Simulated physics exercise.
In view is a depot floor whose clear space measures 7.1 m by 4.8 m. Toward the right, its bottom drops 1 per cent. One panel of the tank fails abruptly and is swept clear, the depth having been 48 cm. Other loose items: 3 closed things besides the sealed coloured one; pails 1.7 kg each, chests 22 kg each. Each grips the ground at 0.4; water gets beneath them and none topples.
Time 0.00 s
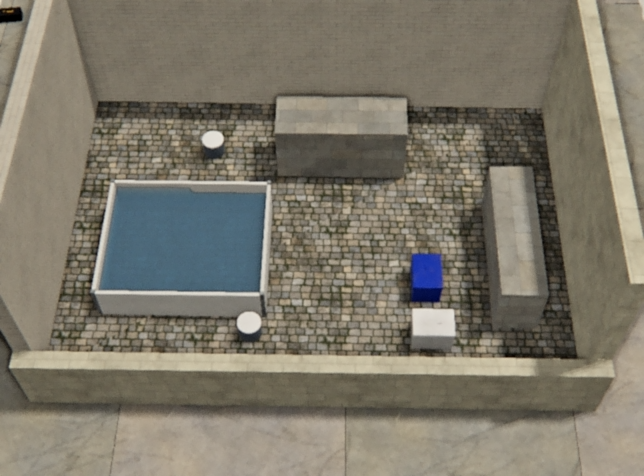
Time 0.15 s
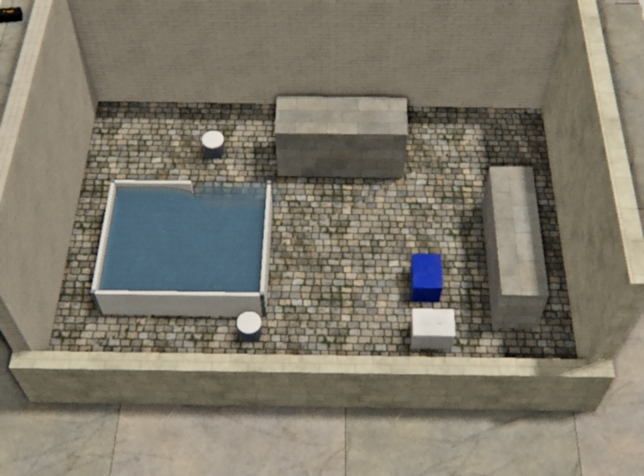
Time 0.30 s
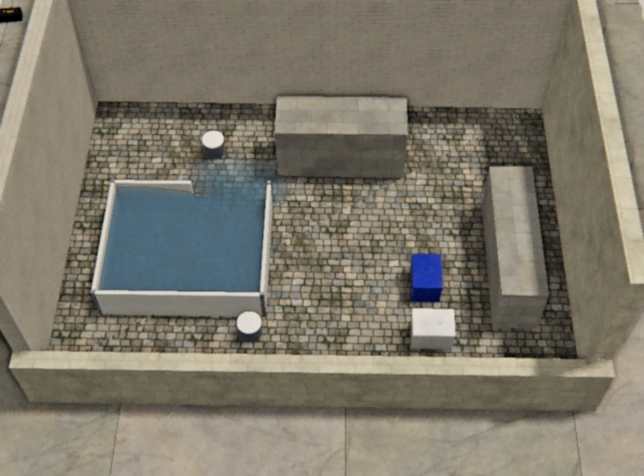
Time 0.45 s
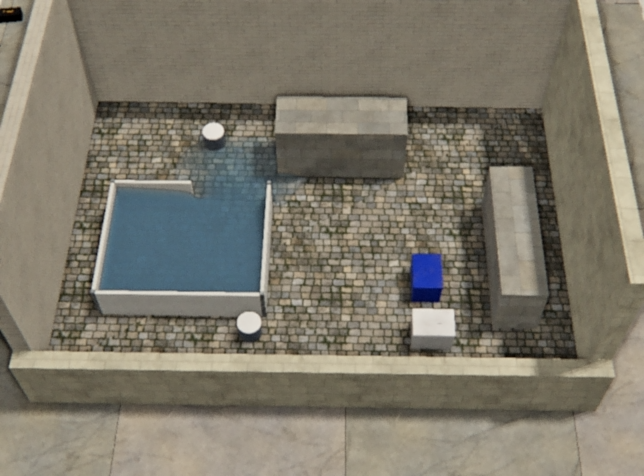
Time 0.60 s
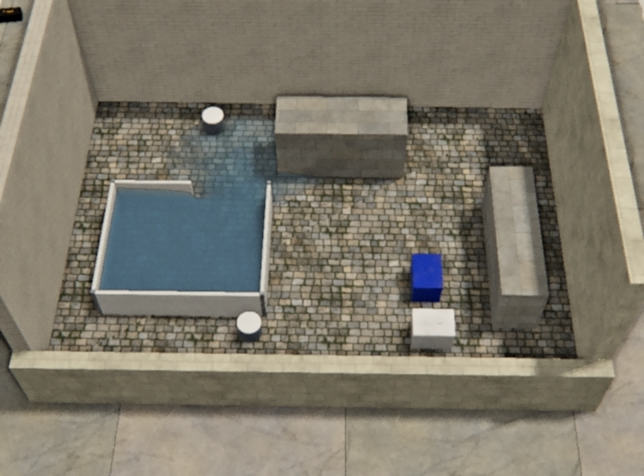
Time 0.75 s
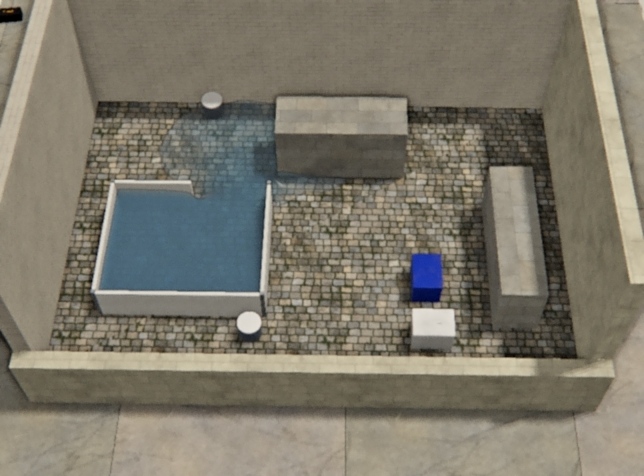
Water spreads from the back right of a white-walled tank of blue water once part of its rear panel disappears, fanning thinly over the cobbled floor toward the back wall and a grey block, and the white-topped pail behind the tank then slides back to that wall. The walled depot floor is seen from high in front by a still camera. Another pail at the tank's front, a blue chest, a white box and a grey block at right stay put.
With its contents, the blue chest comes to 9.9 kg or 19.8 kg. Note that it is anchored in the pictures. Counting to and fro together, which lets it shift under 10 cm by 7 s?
Result: Light passes.
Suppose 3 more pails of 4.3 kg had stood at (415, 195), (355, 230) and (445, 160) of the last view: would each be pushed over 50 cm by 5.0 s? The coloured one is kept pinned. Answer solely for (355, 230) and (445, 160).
Within, then within.
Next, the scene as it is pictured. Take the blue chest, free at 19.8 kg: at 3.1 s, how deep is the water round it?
Depth: Approx. 1 cm.
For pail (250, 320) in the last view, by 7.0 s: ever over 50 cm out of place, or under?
My call is that it tops the mark.
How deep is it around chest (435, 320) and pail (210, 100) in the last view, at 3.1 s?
Depth approx. 0 cm / 8 cm.
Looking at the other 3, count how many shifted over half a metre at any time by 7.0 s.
Counting them up, I find 2.
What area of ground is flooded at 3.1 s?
At that time the wet patch spans about 20 m2.
After 1.4 s the blue chest would be 0 cm from its start with 9.9 kg and 0 cm from its start with 19.8 kg; 0 cm of water round it then.
After 3.1 s the blue chest would be 0 cm from its start with 9.9 kg and 0 cm from its start with 19.8 kg; 1 cm of water round it then.
After 4.9 s the blue chest would be 0 cm from its start with 9.9 kg and 0 cm from its start with 19.8 kg; 2 cm of water round it then.
After 7.0 s the blue chest would be 0 cm from its start with 9.9 kg and 0 cm from its start with 19.8 kg; 2 cm of water round it then.
